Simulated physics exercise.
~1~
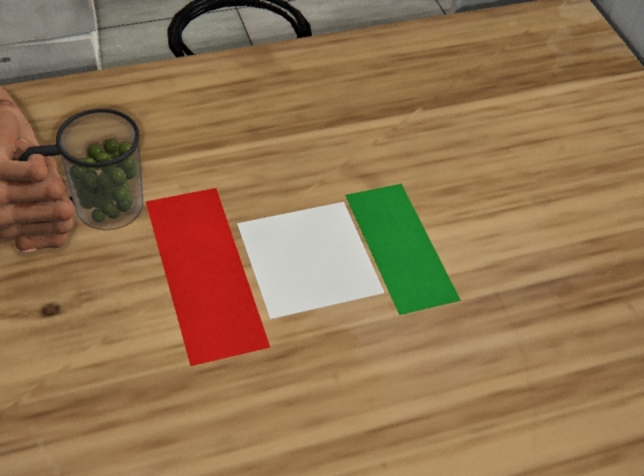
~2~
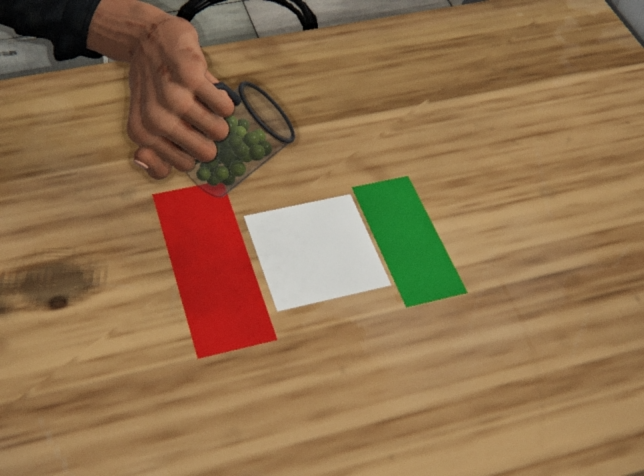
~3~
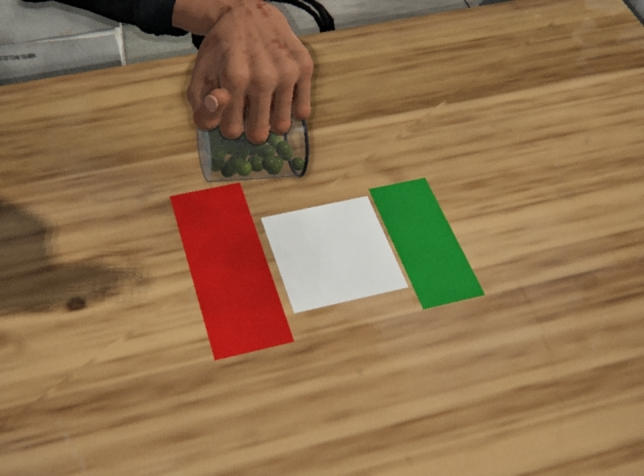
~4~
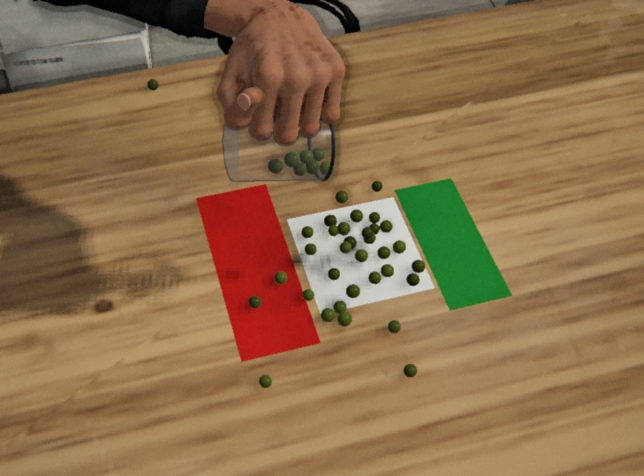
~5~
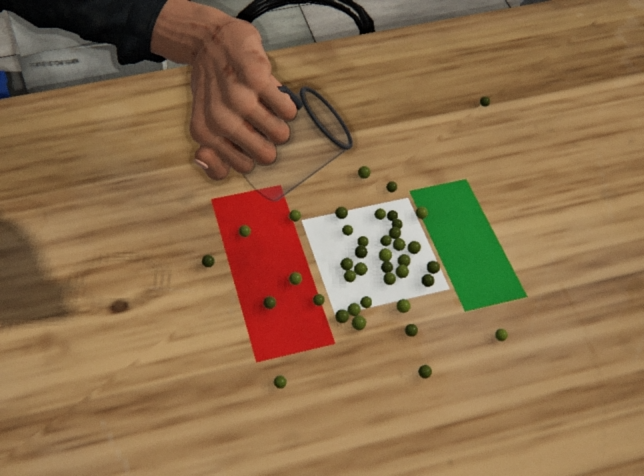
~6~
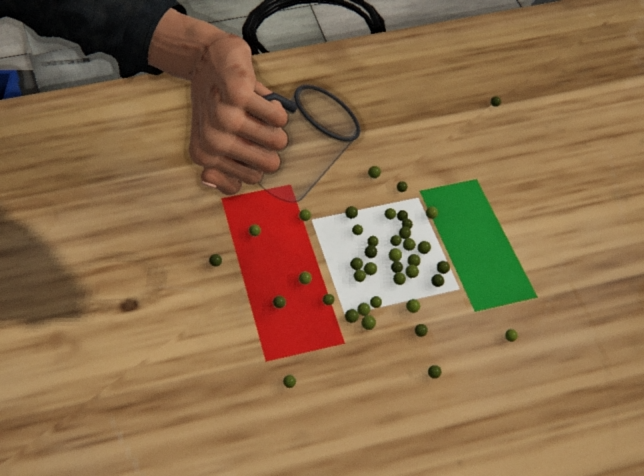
Wooden tabletop, a hand tipping small olives from a clear cup, scattering most across a white mat, then turning it back.
